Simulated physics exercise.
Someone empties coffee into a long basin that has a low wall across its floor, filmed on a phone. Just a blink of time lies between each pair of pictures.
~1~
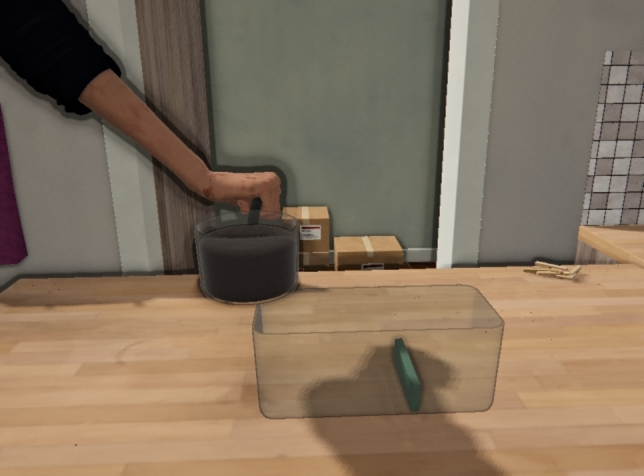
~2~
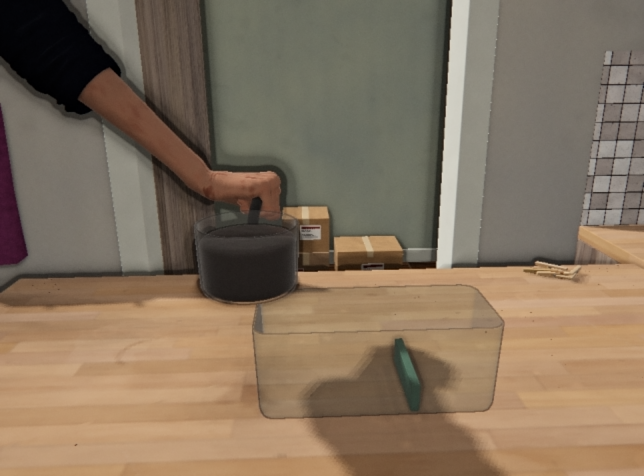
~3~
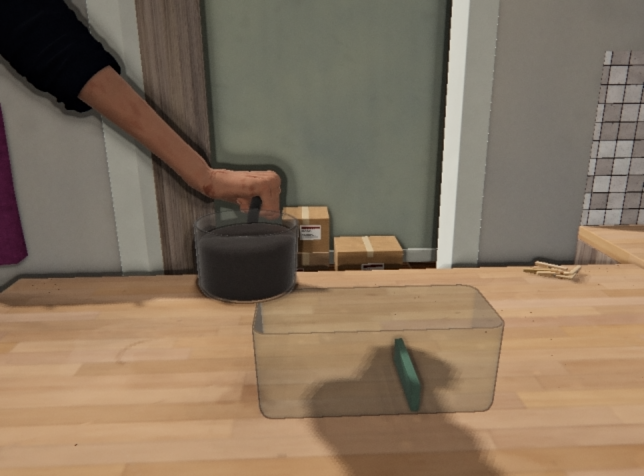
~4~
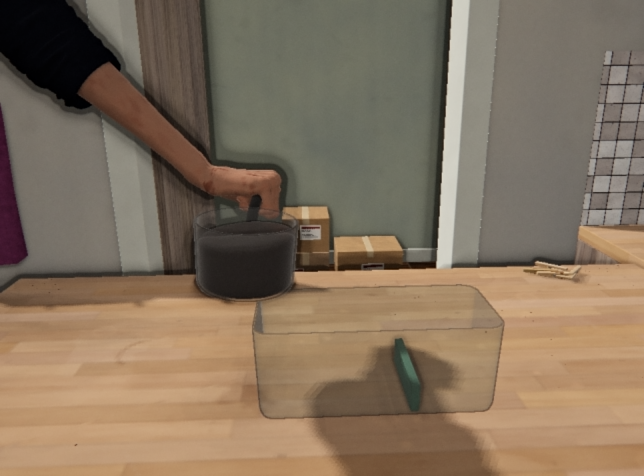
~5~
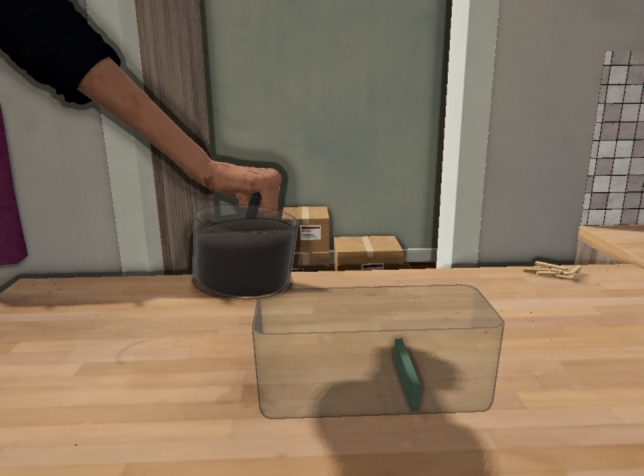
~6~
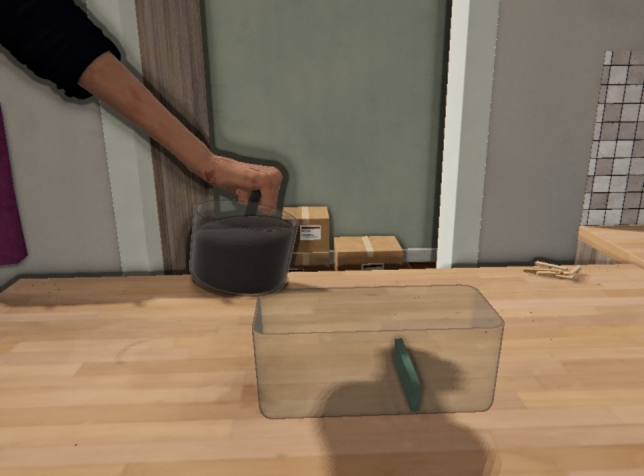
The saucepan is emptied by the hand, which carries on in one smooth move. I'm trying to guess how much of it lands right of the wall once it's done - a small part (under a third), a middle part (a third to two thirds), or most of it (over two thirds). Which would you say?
I'd say a small part, under a third.
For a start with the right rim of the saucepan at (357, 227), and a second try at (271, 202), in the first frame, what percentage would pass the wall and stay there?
It comes to 70 % the first time and 10 % the second.
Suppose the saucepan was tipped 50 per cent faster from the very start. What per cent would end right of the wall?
I'd say close to 25 %.
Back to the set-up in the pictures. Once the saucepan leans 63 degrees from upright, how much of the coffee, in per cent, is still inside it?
About 75 %.
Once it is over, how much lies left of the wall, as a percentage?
Roughly 90 %.
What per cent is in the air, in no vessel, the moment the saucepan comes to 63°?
Share in flight: Approx. 20 %.
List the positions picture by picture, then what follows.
It leans 0°; its right rim is at (298, 224); the coffee meets the walls at (200, 238) and (296, 236); the long basin's rim runs from (256, 312) to (489, 305); the wall's top is at (407, 361), in the first picture.
It leans 0°; its right rim is at (298, 224); the coffee meets the walls at (200, 238) and (296, 235), in the second picture.
It leans 2°; its right rim is at (297, 224); the coffee meets the walls at (200, 238) and (295, 233), in the third picture.
It leans 4°; its right rim is at (297, 224); the coffee meets the walls at (199, 236) and (295, 232), in the fourth picture.
It leans 7°; its right rim is at (297, 224); the coffee meets the walls at (198, 233) and (295, 230), in the fifth picture.
It leans 11°; its right rim is at (297, 224); the coffee meets the walls at (196, 231) and (294, 227), in the sixth picture.
A moment on, the tilt is 63° and 77 per cent is still to pour, 2 is left of the wall and 0 right of it.
Next, the tilt is 94° and 21 per cent is still to pour, 50 is left of the wall and 2 right of it.
Then the tilt is 99° and 3 per cent is still to pour, 85 is left of the wall and 6 right of it.
Later the tilt is 99° and 0 per cent is still to pour, 89 is left of the wall and 9 right of it.
Finally, 89 per cent lies left of the wall, 10 right of it and 1 outside.
